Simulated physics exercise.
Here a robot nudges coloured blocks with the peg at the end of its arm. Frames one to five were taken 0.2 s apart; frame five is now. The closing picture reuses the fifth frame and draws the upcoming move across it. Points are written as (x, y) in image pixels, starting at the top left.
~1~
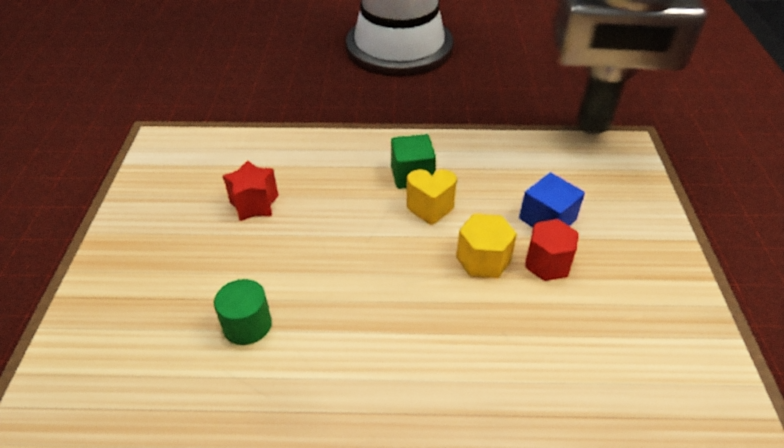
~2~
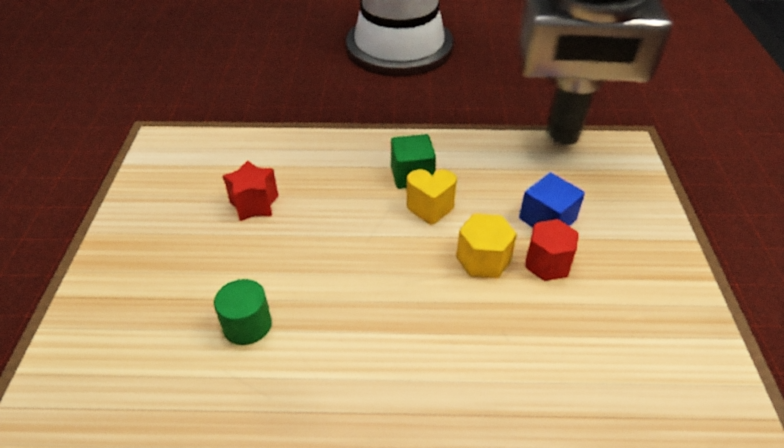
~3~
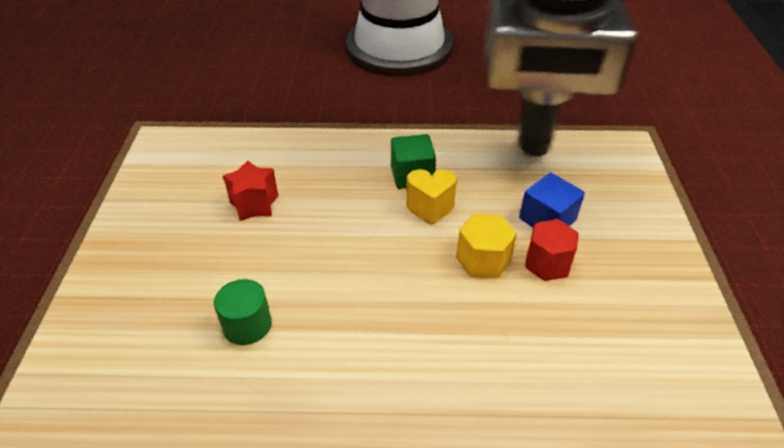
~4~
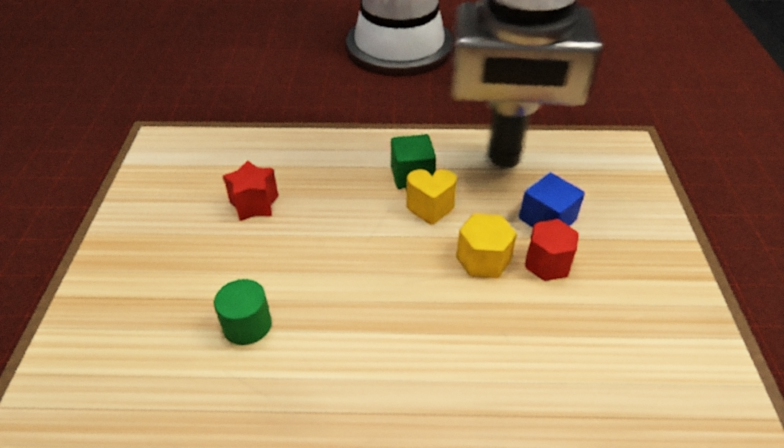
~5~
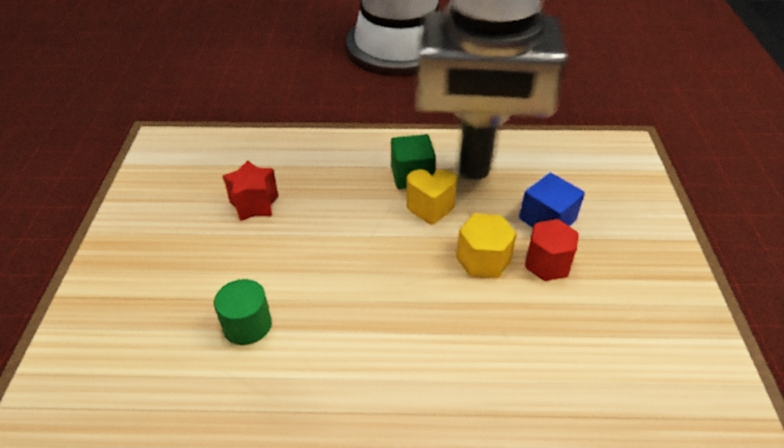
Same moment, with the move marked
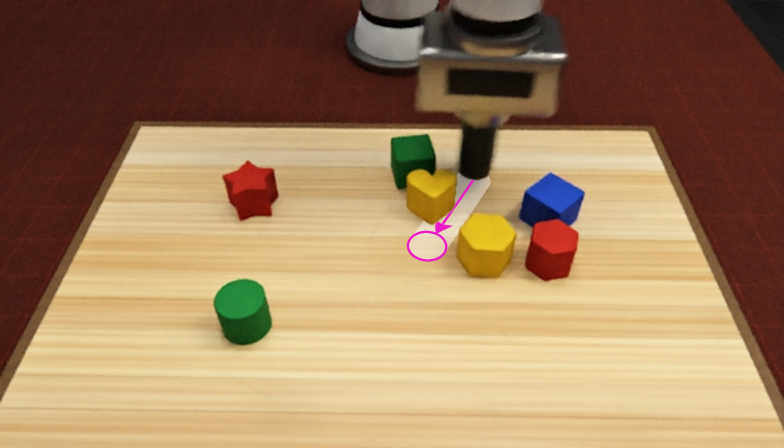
Robot arm moving its dark peg left and nearer across a wooden board, passing behind the blue block, coloured blocks staying still.
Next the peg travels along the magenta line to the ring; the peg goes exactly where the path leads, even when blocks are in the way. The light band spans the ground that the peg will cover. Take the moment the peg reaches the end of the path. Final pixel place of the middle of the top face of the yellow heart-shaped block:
For the centre of its top, I'd go with (394, 201).
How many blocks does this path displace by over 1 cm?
Just one will move.
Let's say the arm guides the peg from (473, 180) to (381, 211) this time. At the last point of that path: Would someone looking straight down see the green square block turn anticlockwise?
No.
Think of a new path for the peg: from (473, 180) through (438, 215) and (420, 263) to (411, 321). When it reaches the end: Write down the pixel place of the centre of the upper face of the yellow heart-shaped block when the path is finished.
I think it will end close to (386, 206).
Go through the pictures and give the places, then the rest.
The first frame shows peg's lower end (593, 125); yellow heart-shaped block (432, 180); yellow six-sided block (488, 231).
The second frame shows peg (563, 136); blocks still.
The third frame shows peg (533, 147); blocks still.
The fourth frame shows peg (504, 159); blocks still.
The fifth frame shows peg (475, 169); yellow heart-shaped block (432, 180); yellow six-sided block (488, 231).
Drawn move, in a line from (473, 180) to (427, 246).
What follows on the original path. One third of the way, peg (460, 190); yellow heart-shaped block (422, 186), turned 15° clockwise.
Two thirds of the way, peg (444, 213); yellow heart-shaped block (403, 195), turned 60° clockwise.
At the end, peg (428, 235); yellow heart-shaped block (394, 201), turned 100° clockwise; yellow six-sided block still.
